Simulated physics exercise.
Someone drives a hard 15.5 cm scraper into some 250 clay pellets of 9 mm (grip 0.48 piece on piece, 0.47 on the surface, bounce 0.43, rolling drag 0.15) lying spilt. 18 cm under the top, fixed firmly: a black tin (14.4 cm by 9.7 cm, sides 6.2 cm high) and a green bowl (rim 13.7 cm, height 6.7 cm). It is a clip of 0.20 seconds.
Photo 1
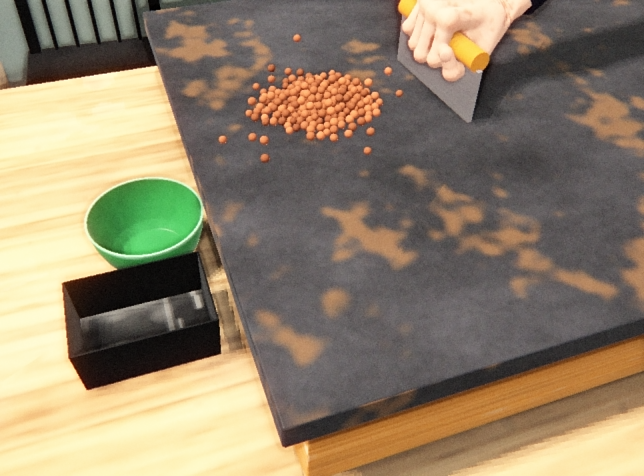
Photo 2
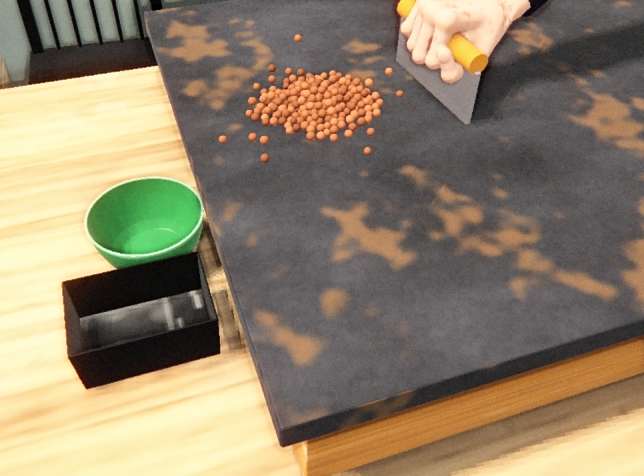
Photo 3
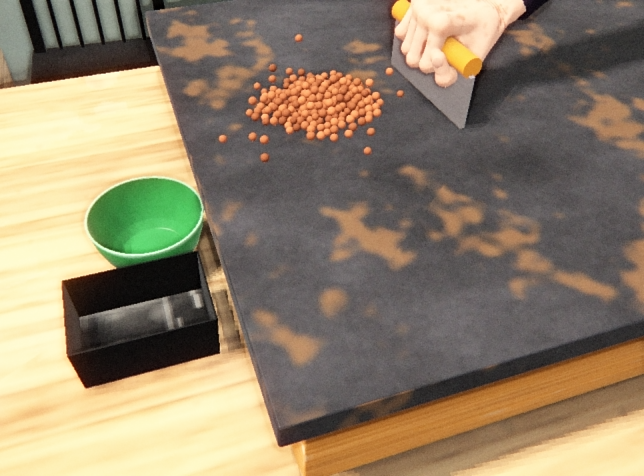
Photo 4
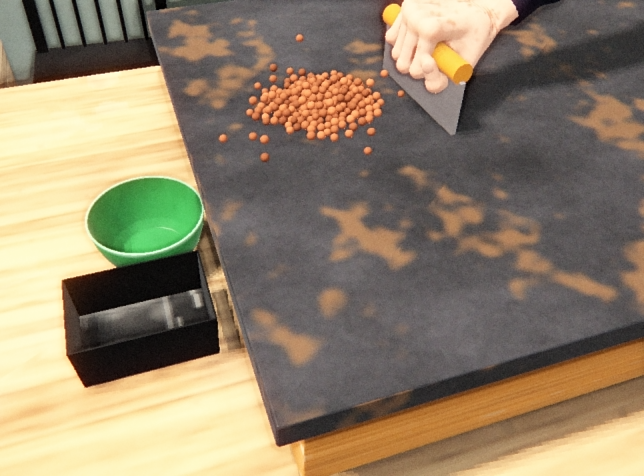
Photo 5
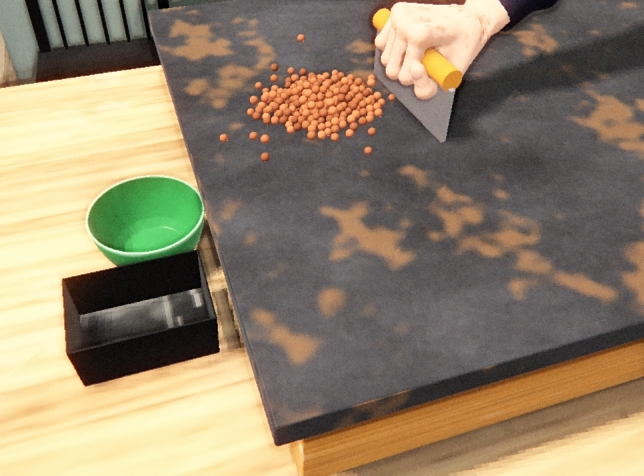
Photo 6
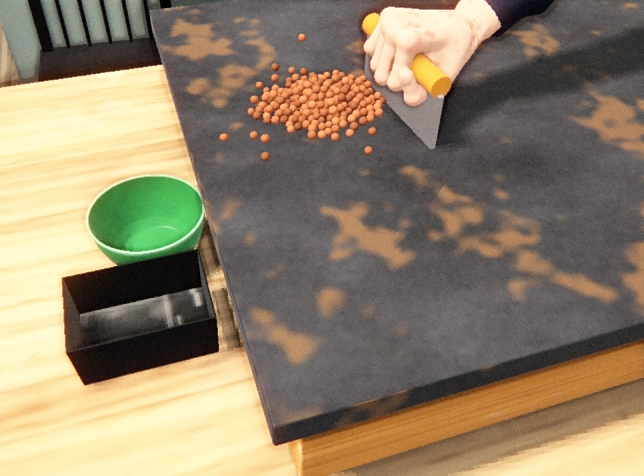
In this clip, a hand holding a gray scraper by its orange handle slides it left across a dark, mottled board toward a pile of small reddish-brown pellets, which barely shifts, while a green bowl and black tin sit nearby.
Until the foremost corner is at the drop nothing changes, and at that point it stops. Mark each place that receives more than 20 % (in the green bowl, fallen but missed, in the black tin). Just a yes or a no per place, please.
Green bowl, no; missed, no; black tin, yes.
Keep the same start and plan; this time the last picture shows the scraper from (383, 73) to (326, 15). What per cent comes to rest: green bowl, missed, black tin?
In per cent: Green bowl 10, 30 missed, black tin 0.
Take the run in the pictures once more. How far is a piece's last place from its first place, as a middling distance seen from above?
Some 8 centimetres.
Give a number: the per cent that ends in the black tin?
Roughly 30 %.
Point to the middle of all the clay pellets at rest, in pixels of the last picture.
Somewhere close to (226, 119).
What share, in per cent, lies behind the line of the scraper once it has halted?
About 55 per cent.
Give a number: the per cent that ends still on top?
It comes to around 55 percent.
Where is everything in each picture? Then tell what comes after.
Scraper from (476, 80) to (405, 22); moved 0.0 cm; pieces shifted so far, 0; middle of the spill at (322, 90); black tin at (139, 301); green bowl at (145, 214), in the first picture.
Scraper from (475, 82) to (404, 23); moved 0.4 cm; pieces shifted so far, 0; middle of the spill at (322, 90), in the second picture.
Scraper from (469, 86) to (399, 26); moved 1.5 cm; pieces shifted so far, 0; middle of the spill at (322, 90), in the third picture.
Scraper from (460, 92) to (390, 31); moved 3.3 cm; pieces shifted so far, 1; middle of the spill at (323, 90), in the fourth picture.
Scraper from (449, 99) to (380, 36); moved 5.2 cm; pieces shifted so far, 2; middle of the spill at (324, 90), in the fifth picture.
Scraper from (438, 105) to (371, 40); moved 7.1 cm; pieces shifted so far, 4; middle of the spill at (324, 89); black tin at (137, 297); green bowl at (146, 211), in the sixth picture.
Then, 0.27 s after the last picture, scraper 20 cm from its start, spill 16 cm wide; still on top 100 %.
Then, 0.54 s after the last picture, scraper 32 cm from its start, spill 22 cm wide; off the edge, not caught 20 %, still on top 80 %.
Then, 0.77 s after the last picture, scraper 32 cm from its start, spill 23 cm wide; black tin 30 %, green bowl 10 %, off the edge, not caught 5 %, still on top 55 %.
In the end, black tin 30 %, green bowl 10 %, fallen but missed 5 %, still on top 55 %.
